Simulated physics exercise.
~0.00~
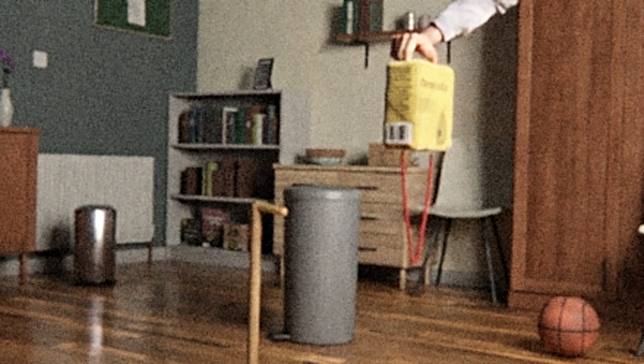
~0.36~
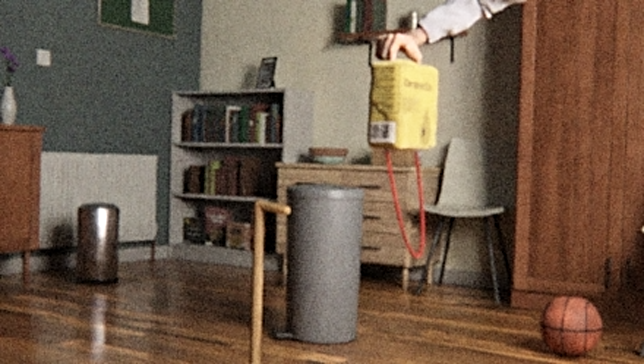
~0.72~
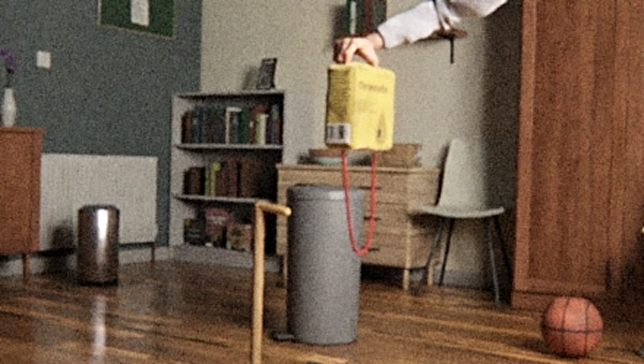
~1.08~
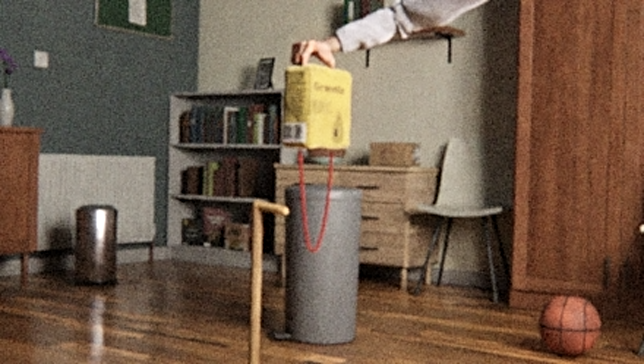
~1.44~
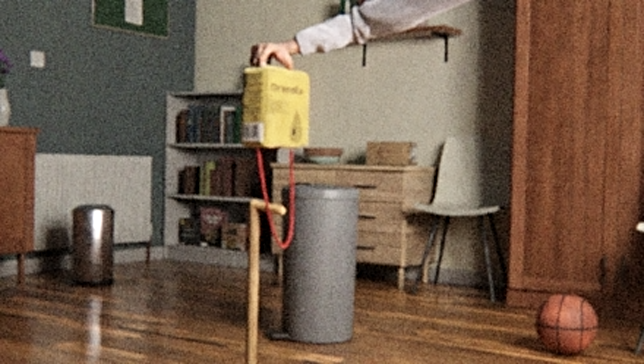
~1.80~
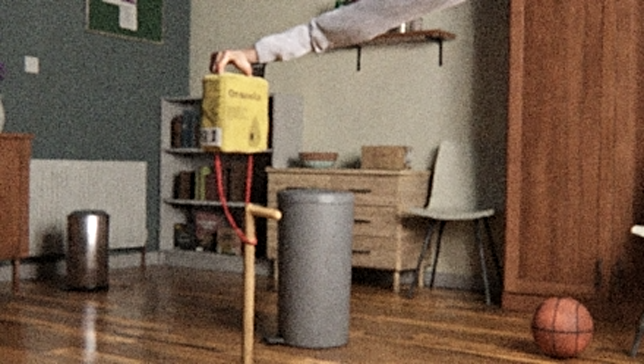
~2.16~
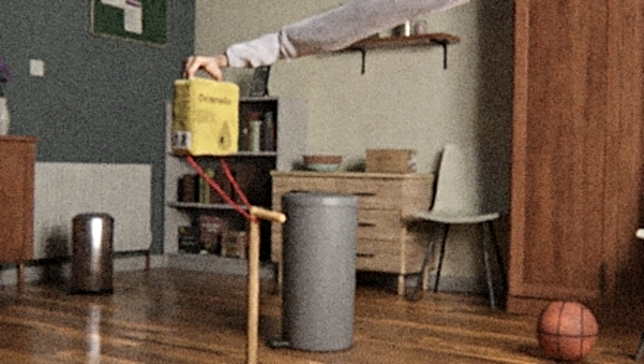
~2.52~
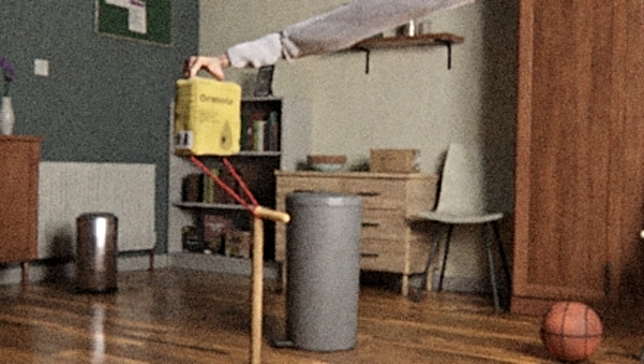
The clip shows a hand carrying a yellow sack leftward through a furnished room, its red cord loop dangling beneath, toward and over a wooden post with a hook. The loop snags on the hook and pulls tight, and the hand stops just past the post, still holding the sack.
